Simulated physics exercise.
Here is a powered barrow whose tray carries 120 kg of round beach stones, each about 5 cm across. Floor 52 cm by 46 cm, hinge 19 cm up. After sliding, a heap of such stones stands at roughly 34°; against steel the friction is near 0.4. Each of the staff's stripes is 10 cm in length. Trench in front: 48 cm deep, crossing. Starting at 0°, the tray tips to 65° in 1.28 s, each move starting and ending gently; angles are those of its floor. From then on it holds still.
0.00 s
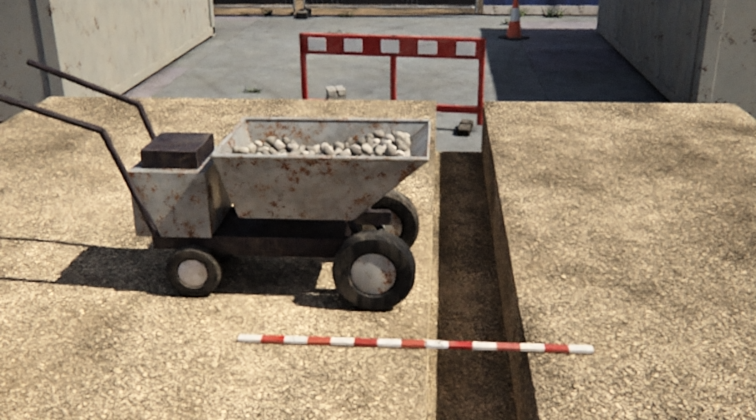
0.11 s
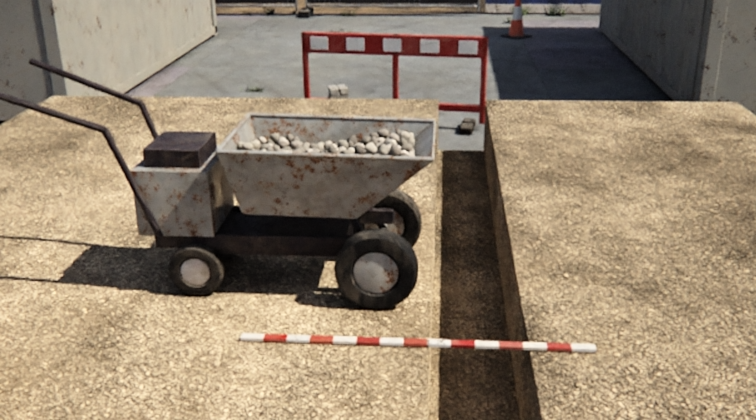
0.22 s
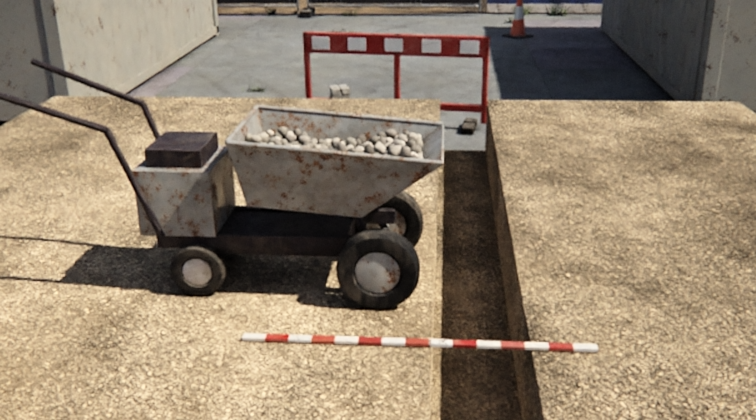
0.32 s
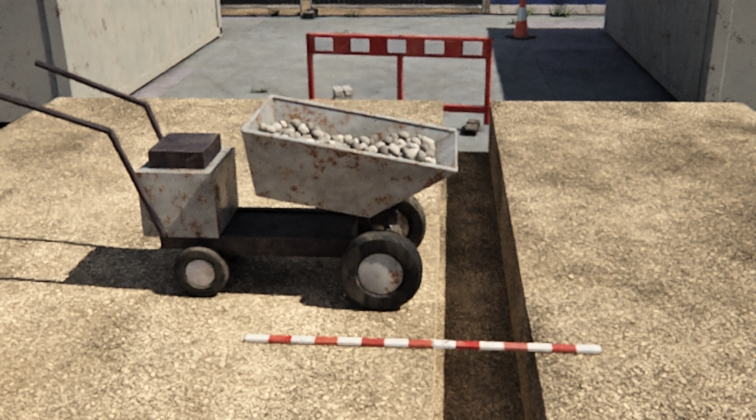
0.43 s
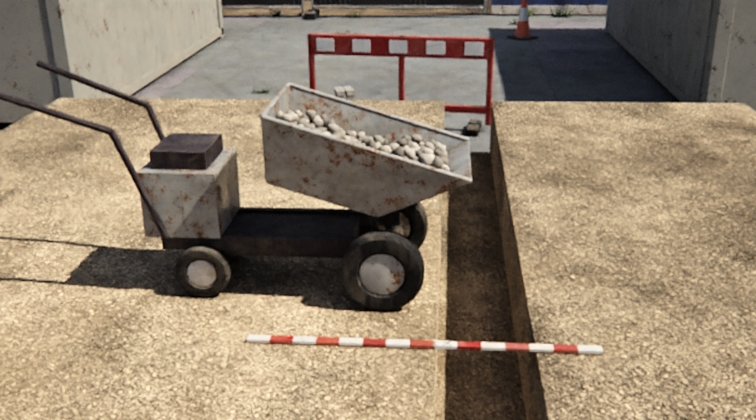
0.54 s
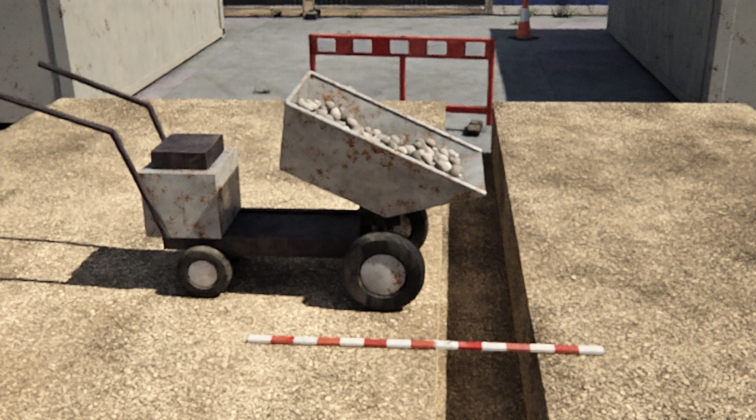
A rusty grey powered barrow standing beside a narrow trench, its tray of pale round stones tilting steadily down toward the right.
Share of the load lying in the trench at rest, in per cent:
19 per cent.
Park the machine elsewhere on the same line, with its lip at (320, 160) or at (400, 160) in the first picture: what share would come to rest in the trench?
I'd say some 100 per cent and some 45 per cent.
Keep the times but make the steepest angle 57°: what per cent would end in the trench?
With that change, near 30 per cent.
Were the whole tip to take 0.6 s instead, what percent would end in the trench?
I'd put it at roughly 10 per cent.
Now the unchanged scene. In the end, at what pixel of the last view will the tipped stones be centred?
Roughly at (582, 283).
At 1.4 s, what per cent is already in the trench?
I'd put it near 0 per cent.
After 1.0 s the floor is at 55°; 100 % in the tray; the foremost stones are at (517, 236).
After 1.4 s the floor is at 65°; 57 % in the tray, 2 % in the trench, 41 % past the trench; the foremost stones are at (608, 286).
After 1.7 s the floor is at 65°; 16 % in the tray, 6 % in the trench, 78 % past the trench; the foremost stones are at (719, 287).
After 3.7 s the floor is at 65°; 0 % in the tray, 19 % in the trench, 81 % past the trench; the foremost stones are past the picture's edge.
